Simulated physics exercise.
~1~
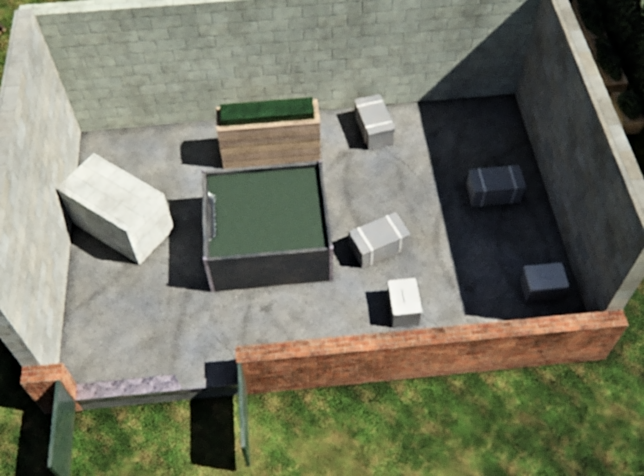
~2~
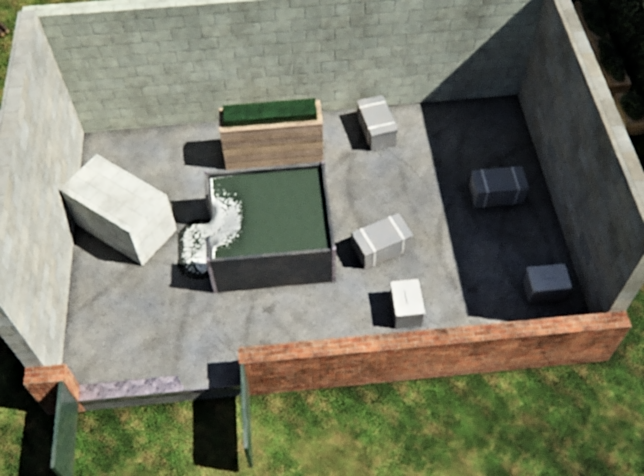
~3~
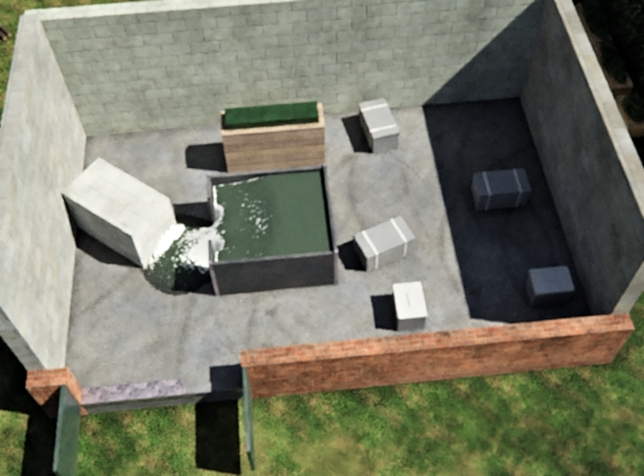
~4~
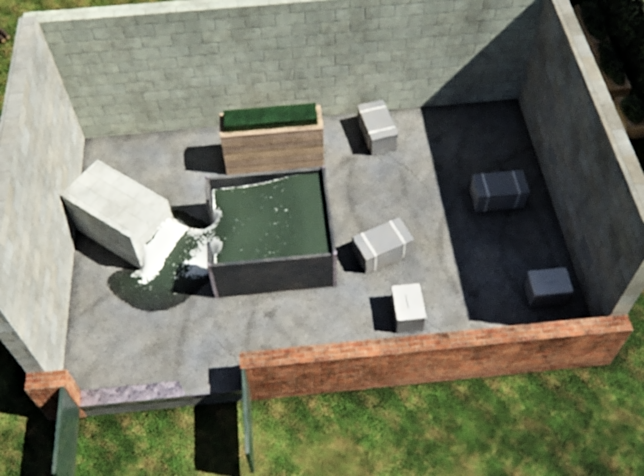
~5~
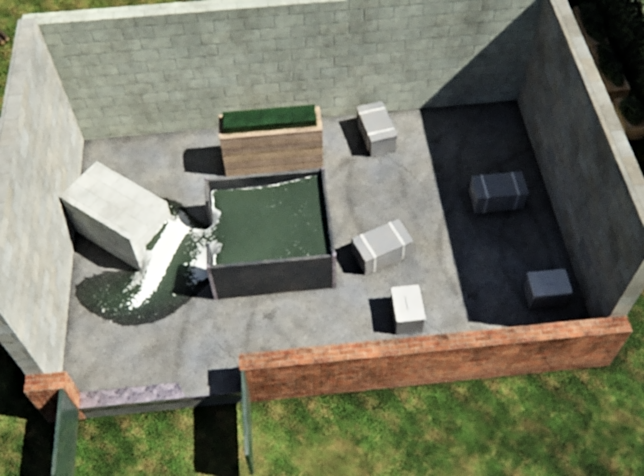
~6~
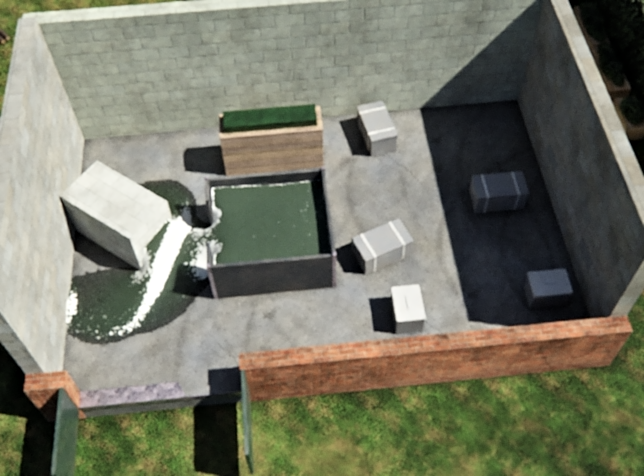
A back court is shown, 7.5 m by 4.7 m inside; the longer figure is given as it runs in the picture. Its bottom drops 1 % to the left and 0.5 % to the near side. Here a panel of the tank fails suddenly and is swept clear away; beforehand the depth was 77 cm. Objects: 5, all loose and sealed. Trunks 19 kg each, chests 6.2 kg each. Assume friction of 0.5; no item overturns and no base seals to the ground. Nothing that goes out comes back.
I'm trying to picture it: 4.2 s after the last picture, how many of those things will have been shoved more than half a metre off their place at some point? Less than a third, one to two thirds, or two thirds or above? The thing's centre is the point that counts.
My guess is it is going to land beneath one third.
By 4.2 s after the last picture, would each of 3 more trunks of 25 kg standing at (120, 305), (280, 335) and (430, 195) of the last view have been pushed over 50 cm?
Result, in sequence: Above the mark / below the mark / below the mark.
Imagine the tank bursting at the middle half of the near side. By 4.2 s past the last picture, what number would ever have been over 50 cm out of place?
Result: 3 of them.
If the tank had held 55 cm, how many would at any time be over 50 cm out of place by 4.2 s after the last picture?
0.
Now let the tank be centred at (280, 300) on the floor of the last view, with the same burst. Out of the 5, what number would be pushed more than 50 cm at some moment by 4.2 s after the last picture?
Result: 0 of them.
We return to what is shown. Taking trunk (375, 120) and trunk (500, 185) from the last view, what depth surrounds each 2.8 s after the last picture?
Around 0 cm and 0 cm.
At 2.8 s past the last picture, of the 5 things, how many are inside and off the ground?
I get 0.
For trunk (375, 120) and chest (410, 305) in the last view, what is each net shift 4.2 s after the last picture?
Net shifts, in order: 0 cm and 0 cm.
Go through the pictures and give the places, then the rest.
The first picture shows a trunk at (380, 233) rests on the ground; a chest at (405, 296), on the bottom; water covers 2.5 m2; 0 of 5 have shifted.
The second picture shows a trunk at (382, 234), on the bottom; a chest at (408, 297), on the bottom; 3.0 m2 under water; 0 of 5 have shifted.
The third picture shows a trunk at (385, 236) rests on the ground; a chest at (410, 300), on the bottom; 3.6 m2 under water; 0 of 5 have shifted.
The fourth picture shows a trunk at (383, 238) rests on the ground; a chest at (409, 301) rests on the ground; water covers 4.1 m2; 0 of 5 have shifted.
The fifth picture shows a trunk at (383, 240) rests on the ground; a chest at (408, 303), on the bottom; 4.8 m2 under water; 0 of 5 have shifted.
The sixth picture shows a trunk at (383, 239) rests on the ground; a chest at (408, 303), on the bottom; water covers 5.8 m2; 0 of 5 have shifted.
Then, 0.4 s after the last picture 0 of 5 are over 50 cm from their spots; 0 afloat.
Then, 1.5 s after the last picture 0 of 5 are over 50 cm from their spots; 0 afloat.
Then, 2.8 s after the last picture 0 of 5 are over 50 cm from their spots; 0 afloat.
Then, 4.2 s after the last picture 0 of 5 are over 50 cm from their spots, and 0 have been at some point; 0 afloat.
